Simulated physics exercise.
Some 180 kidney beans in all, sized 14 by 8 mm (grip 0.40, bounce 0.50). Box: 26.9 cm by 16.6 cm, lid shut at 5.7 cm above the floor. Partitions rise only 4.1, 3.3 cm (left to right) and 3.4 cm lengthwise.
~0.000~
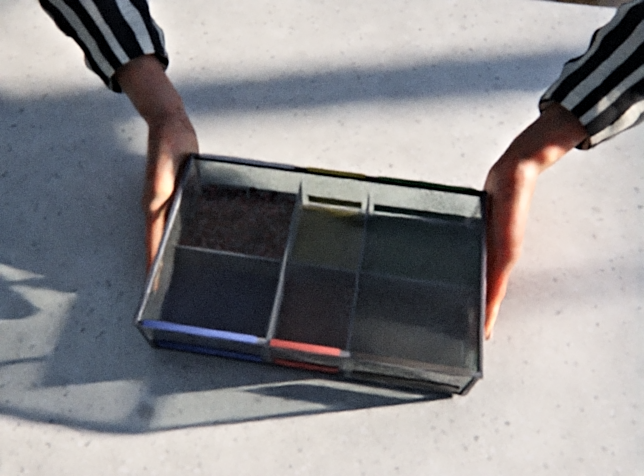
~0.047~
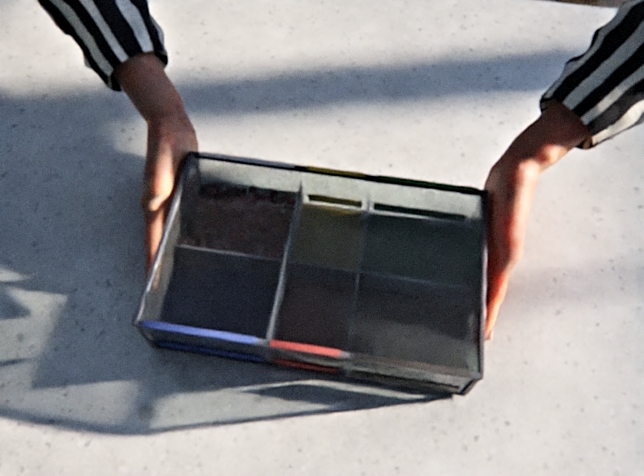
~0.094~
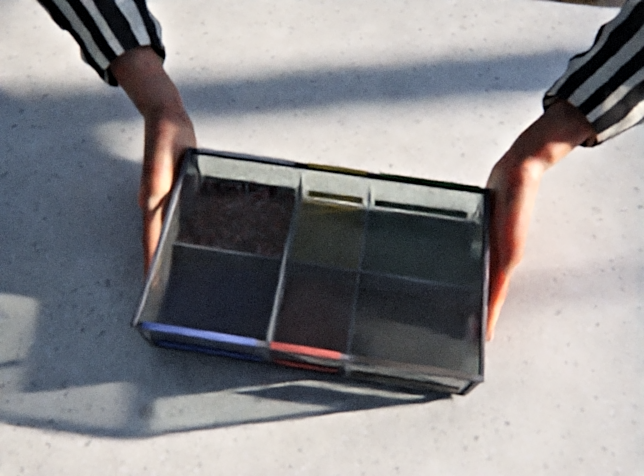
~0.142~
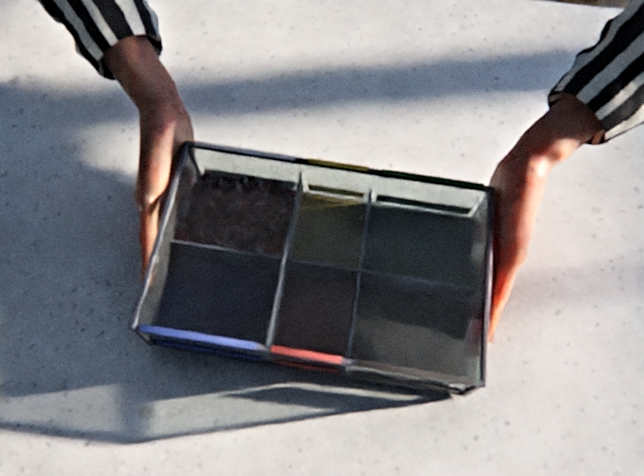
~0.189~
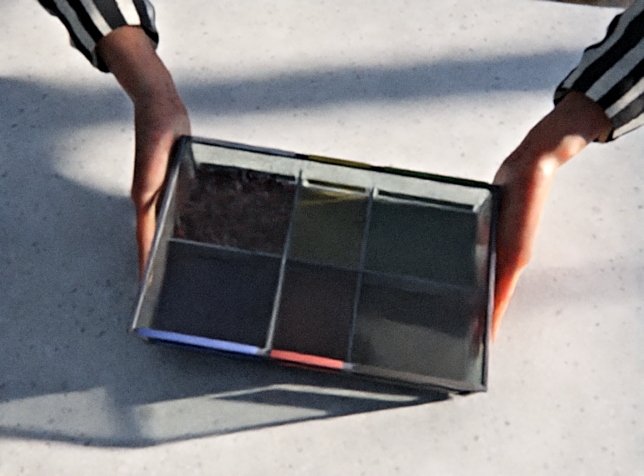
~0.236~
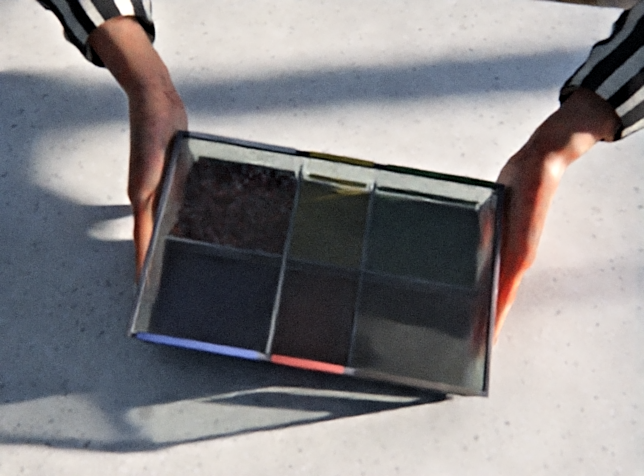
On a pale speckled surface in sunlight and shadow, two hands in black-and-white striped sleeves held a clear, dark-edged box with divided compartments by its sides and tilted it slightly.
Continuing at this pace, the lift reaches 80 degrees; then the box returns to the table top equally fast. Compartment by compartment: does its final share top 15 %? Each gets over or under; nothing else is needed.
Outcome: Red compartment: Fails to beat the threshold. Blue compartment: Beats the threshold. Green compartment: Fails to beat the threshold. Yellow compartment: Fails to beat the threshold. White compartment: Beats the threshold. Black compartment: Fails to beat the threshold.
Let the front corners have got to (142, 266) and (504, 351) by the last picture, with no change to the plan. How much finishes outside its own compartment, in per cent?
In that case some 10 per cent.
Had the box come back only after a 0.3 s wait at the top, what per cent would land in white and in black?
Result - white: 50 %, black: 5 %.
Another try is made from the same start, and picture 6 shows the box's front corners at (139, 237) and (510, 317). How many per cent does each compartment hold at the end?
Each compartment ends with this per cent: Red 0, blue 0, green 0, yellow 5, white 95 and black 0.
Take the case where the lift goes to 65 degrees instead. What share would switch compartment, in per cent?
Near 20 in a hundred.
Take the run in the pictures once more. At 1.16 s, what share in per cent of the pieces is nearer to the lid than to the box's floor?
40 per cent, give or take.
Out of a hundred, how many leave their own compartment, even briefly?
Around 50 percent.
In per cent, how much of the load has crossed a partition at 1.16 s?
Roughly 20 percent.
Then, at 1.16 s, tilt 80 degrees; red 5 %, blue 15 %, white 80 %.
After 1.77 s, tilt 36 degrees; red 5 %, blue 40 %, white 50 %, black 5 %.
After 2.43 s, tilt 0 degrees; red 5 %, blue 40 %, white 50 %, black 5 %.
By 3.1 s all is still; red 5 %, blue 40 %, green 0 %, yellow 0 %, white 50 %, black 5 %.
